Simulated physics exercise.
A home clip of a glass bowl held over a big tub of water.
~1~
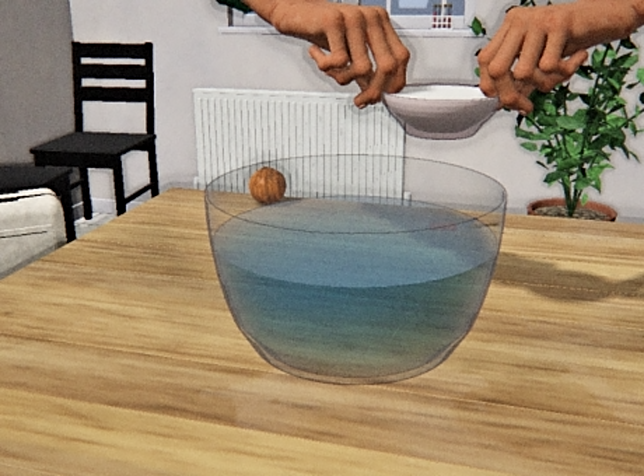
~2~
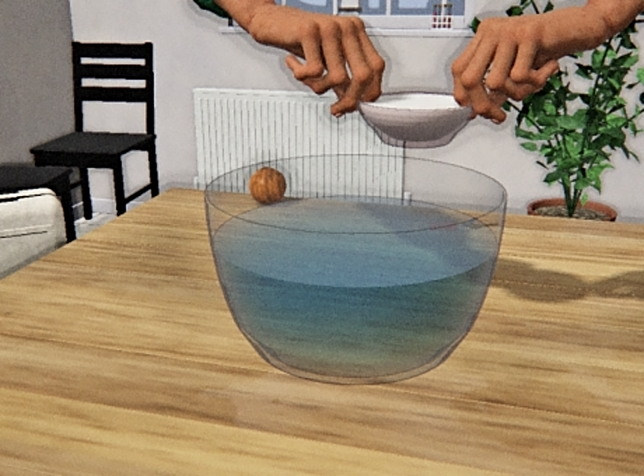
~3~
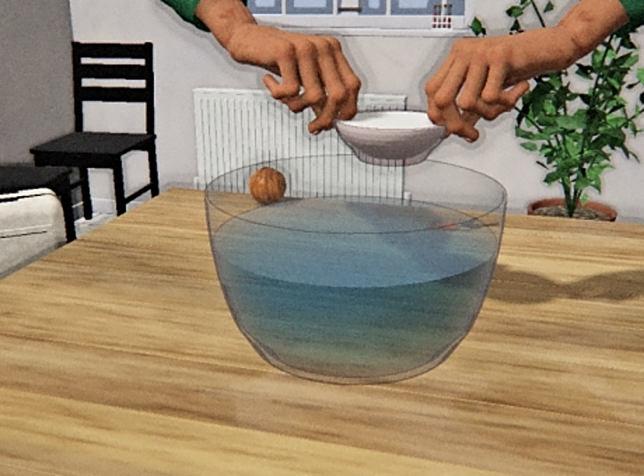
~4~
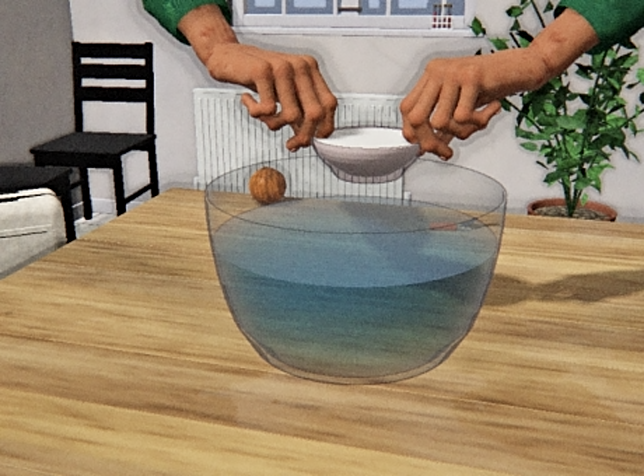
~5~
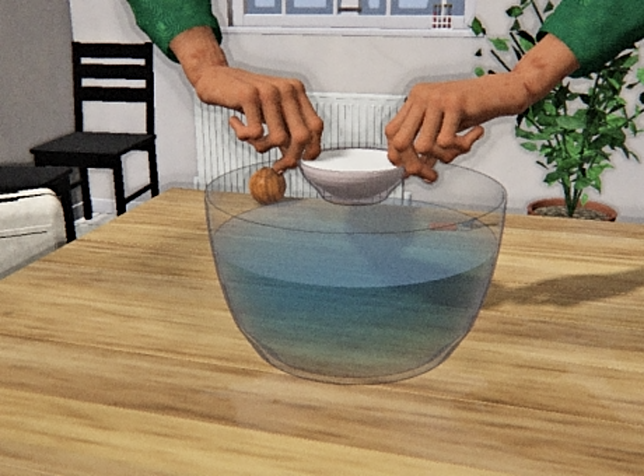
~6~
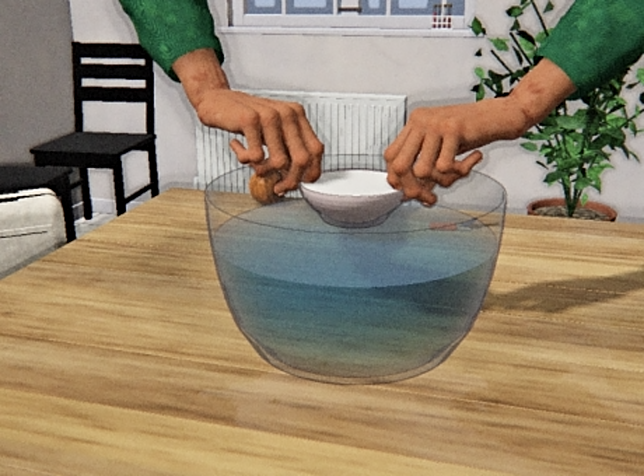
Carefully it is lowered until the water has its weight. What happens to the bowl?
The bowl goes under.
Soon after, the bowl dips into the water.
Later, water pours in over its rim.
In the end, the bowl lies on the bottom.
